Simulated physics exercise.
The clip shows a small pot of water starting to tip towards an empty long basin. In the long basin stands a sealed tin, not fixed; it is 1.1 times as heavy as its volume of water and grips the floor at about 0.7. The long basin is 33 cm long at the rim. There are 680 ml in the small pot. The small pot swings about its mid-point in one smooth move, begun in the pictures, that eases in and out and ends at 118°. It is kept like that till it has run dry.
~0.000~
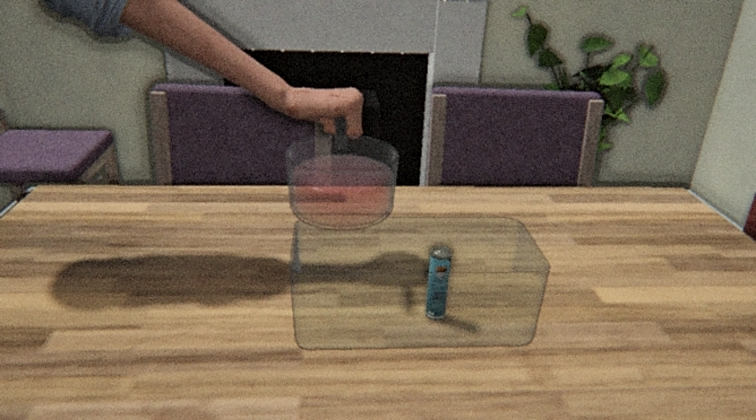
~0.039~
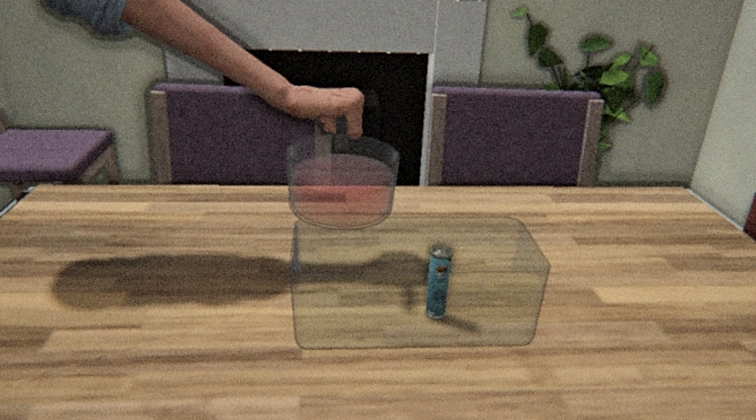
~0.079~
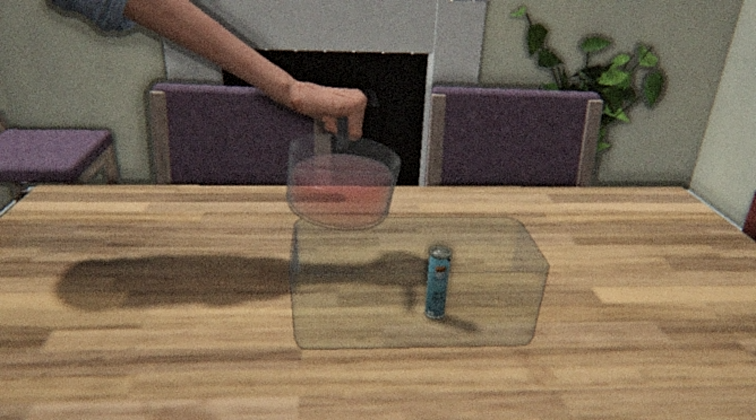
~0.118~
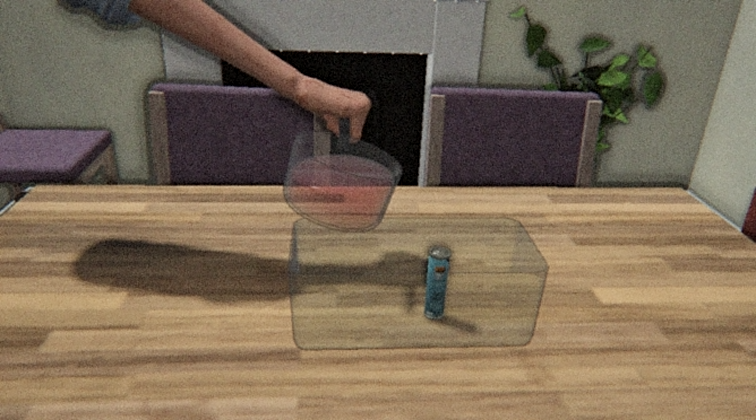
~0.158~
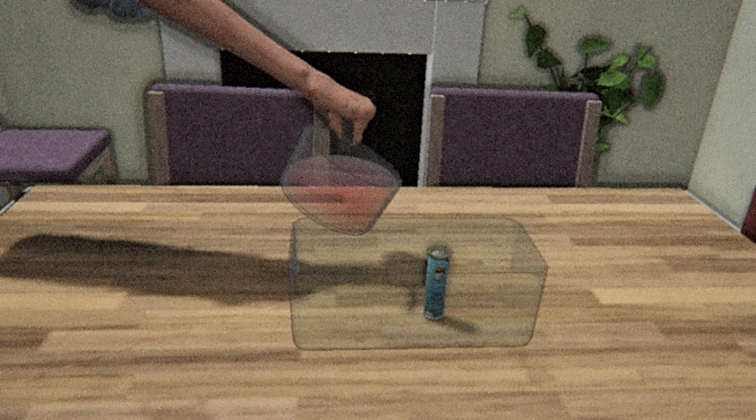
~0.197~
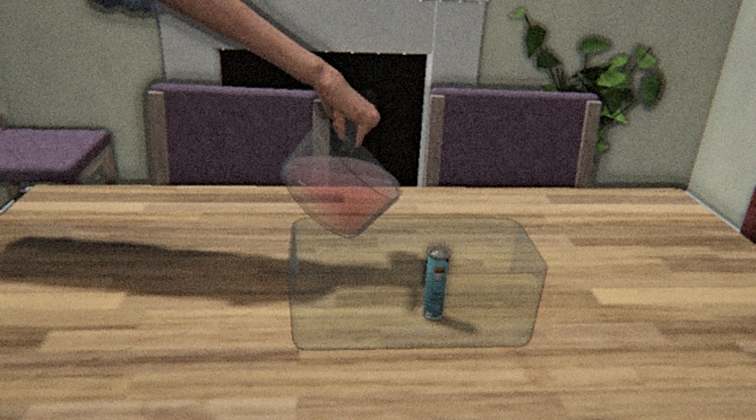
At a wooden dining table, a hand tilting a clear pot of reddish liquid above a transparent basin containing a small teal tin.
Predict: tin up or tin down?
The tin topples.
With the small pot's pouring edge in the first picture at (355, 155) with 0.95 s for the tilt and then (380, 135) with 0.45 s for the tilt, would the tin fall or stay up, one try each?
First it remains upright; then it stays up.
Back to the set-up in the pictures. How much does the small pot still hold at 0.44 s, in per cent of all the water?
About 18 per cent.
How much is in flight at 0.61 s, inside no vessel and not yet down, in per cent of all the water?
Near 2 in a hundred.
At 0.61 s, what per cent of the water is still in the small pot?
About 2 per cent.
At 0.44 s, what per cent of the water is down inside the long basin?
About 62 per cent.
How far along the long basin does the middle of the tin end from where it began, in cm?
About 6.5 cm.
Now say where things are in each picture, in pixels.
In the first frame, tilt 0°; pouring edge (397, 155); surface from (290, 171) to (393, 172); the long basin's rim runs from (293, 245) to (535, 244); the tin's top is at (441, 255).
In the second frame, tilt 2°; pouring edge (397, 156); surface from (290, 170) to (393, 172).
In the third frame, tilt 7°; pouring edge (399, 161); surface from (291, 169) to (394, 172).
In the fourth frame, tilt 16°; pouring edge (400, 170); surface from (290, 169) to (394, 174).
In the fifth frame, tilt 28°; pouring edge (400, 181); surface from (288, 168) to (397, 177).
In the sixth frame, tilt 41°; pouring edge (397, 194); surface from (285, 164) to (394, 183); 1 per cent is over the edge.
By 0.44 s the tilt is 114° and 17 per cent is still to pour; the tin stands where it began.
By 0.61 s the tilt is 118° and 2 per cent is still to pour; the tin leans 21°.
By 0.79 s the tilt is 118° and 0 per cent is still to pour; the tin leans 51°.
By 0.99 s the tilt is 118° and 0 per cent is still to pour; the tin lies on its side.
At rest the tin lies on its side.
